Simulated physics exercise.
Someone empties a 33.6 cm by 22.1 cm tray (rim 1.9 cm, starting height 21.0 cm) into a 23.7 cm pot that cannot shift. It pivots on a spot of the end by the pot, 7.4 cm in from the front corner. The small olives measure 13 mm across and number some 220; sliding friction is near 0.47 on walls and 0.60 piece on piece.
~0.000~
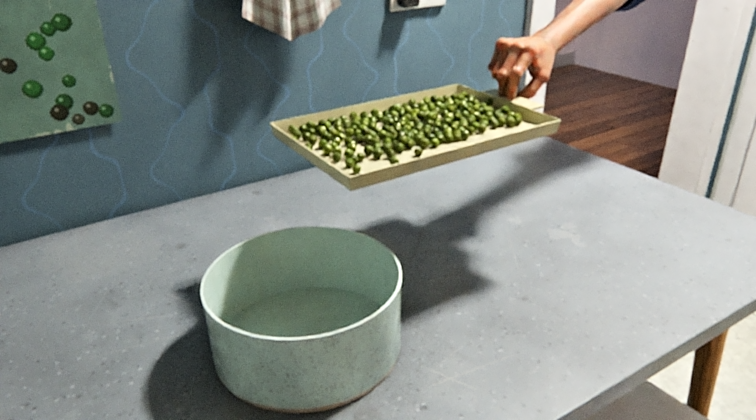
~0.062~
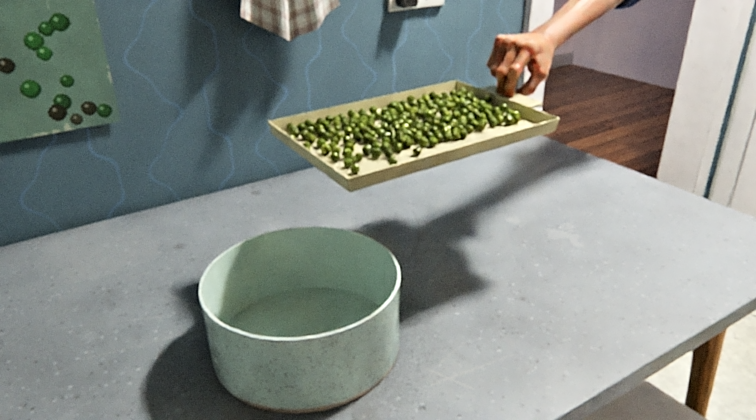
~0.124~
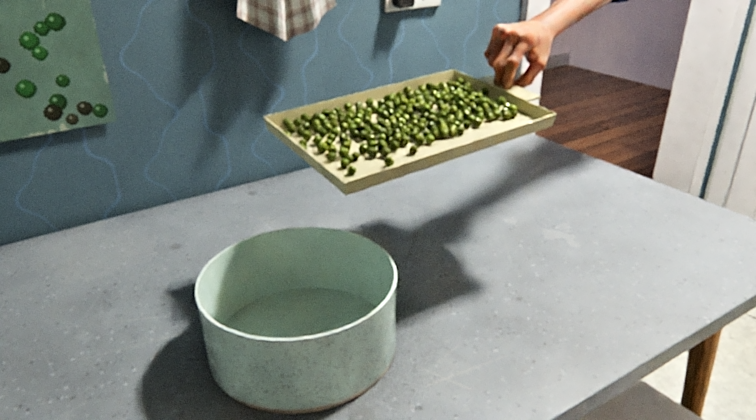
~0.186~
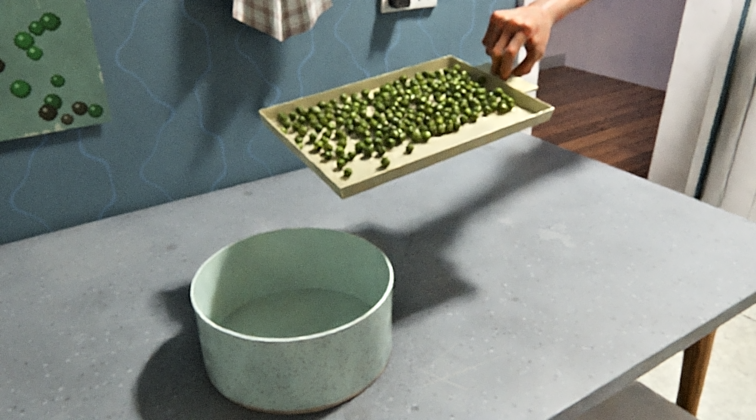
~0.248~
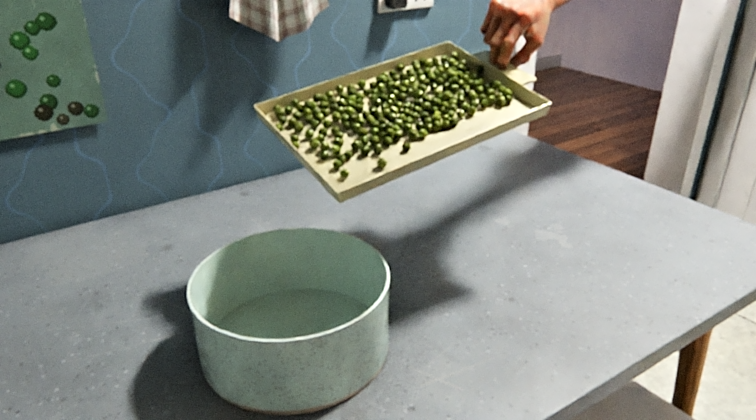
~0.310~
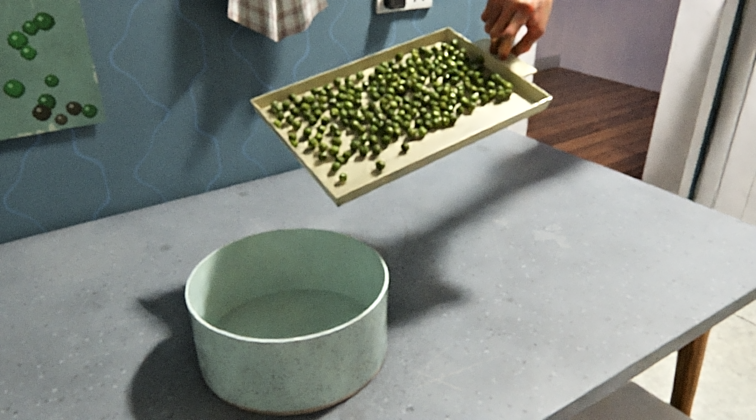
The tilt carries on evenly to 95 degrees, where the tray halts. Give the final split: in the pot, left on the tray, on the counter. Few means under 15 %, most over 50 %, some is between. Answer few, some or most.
In the pot: Most; left on the tray: Few; on the counter: Some.
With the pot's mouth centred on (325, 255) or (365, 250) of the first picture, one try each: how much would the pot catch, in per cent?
Some 70 and 85 per cent.
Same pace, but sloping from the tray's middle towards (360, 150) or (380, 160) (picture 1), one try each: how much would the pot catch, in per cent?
Some 70 and 100 per cent.
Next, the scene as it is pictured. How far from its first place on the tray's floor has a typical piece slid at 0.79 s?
About 8 cm.
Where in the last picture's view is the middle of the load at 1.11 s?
At about (396, 121).
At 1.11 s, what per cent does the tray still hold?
Roughly 95 per cent.
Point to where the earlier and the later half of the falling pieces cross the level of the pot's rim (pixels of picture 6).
At about (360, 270), then at (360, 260).
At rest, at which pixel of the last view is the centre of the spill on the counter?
Around (423, 350).
After 0.79 s, tilt 55 degrees; the tray holds 100 %, the pot 0 %.
After 1.11 s, tilt 80 degrees; the tray holds 95 %, the pot 0 %.
After 1.52 s, tilt 95 degrees; the tray holds 15 %, the pot 45 %.
In the end, at 2.6 s, pot 65 %, tray 0 %, counter 35 %.
